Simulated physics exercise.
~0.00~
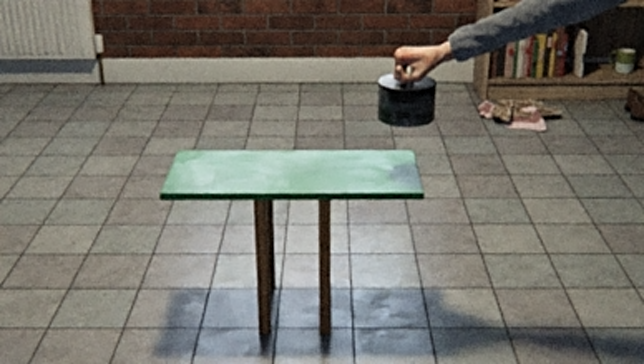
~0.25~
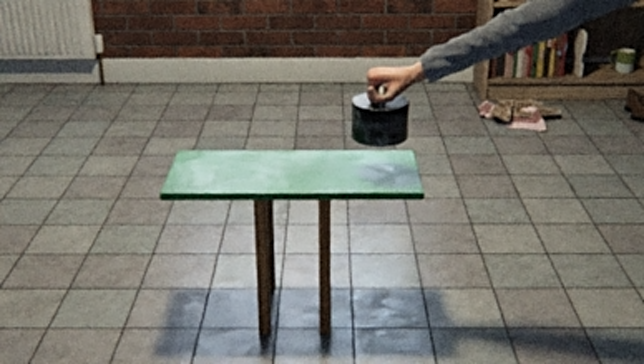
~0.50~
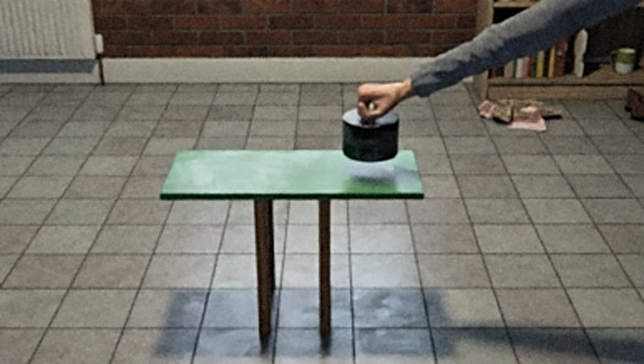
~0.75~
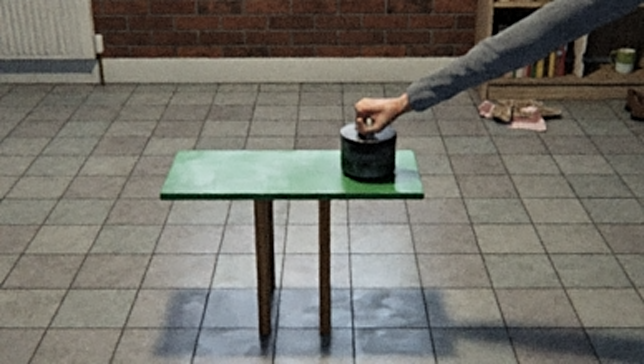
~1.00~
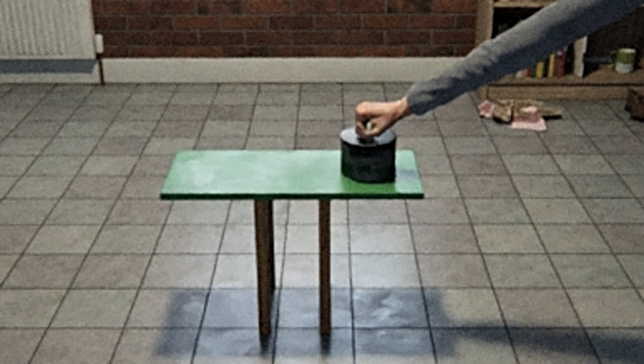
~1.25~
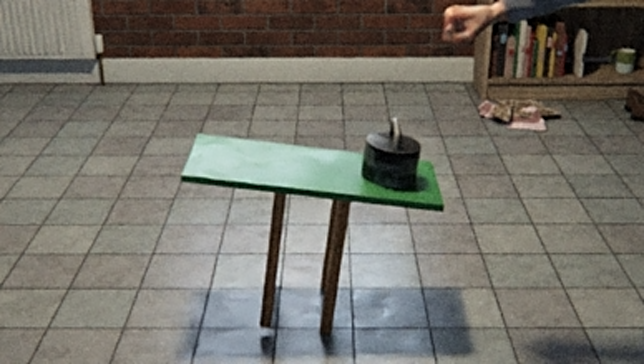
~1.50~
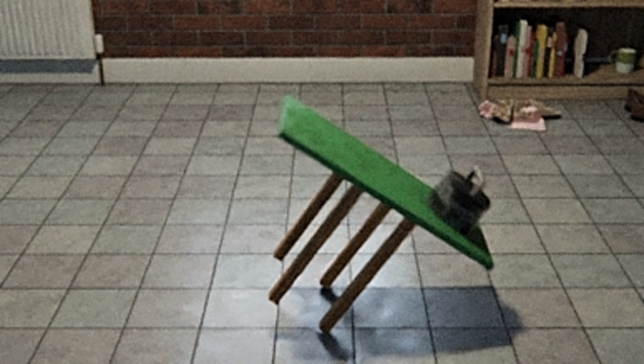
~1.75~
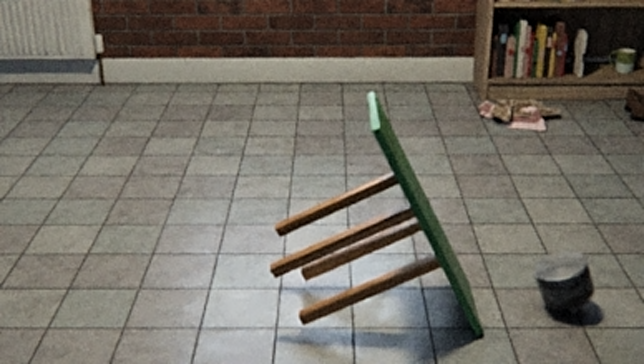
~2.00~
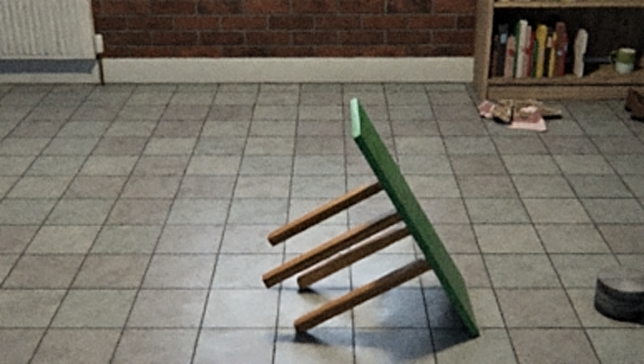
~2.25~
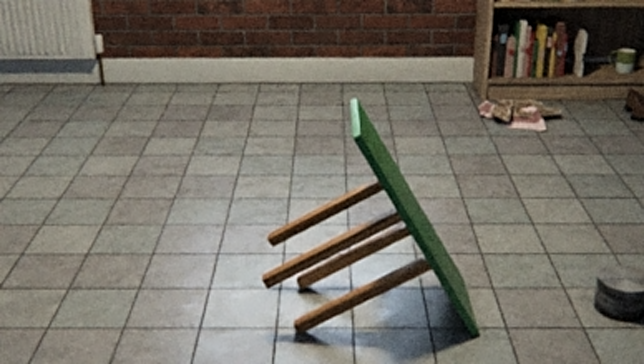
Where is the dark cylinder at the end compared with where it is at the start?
At the start it is held by a hand in the air above the right side of the green stand. At the end it lies on the floor farther to the right, near the right edge of the view.
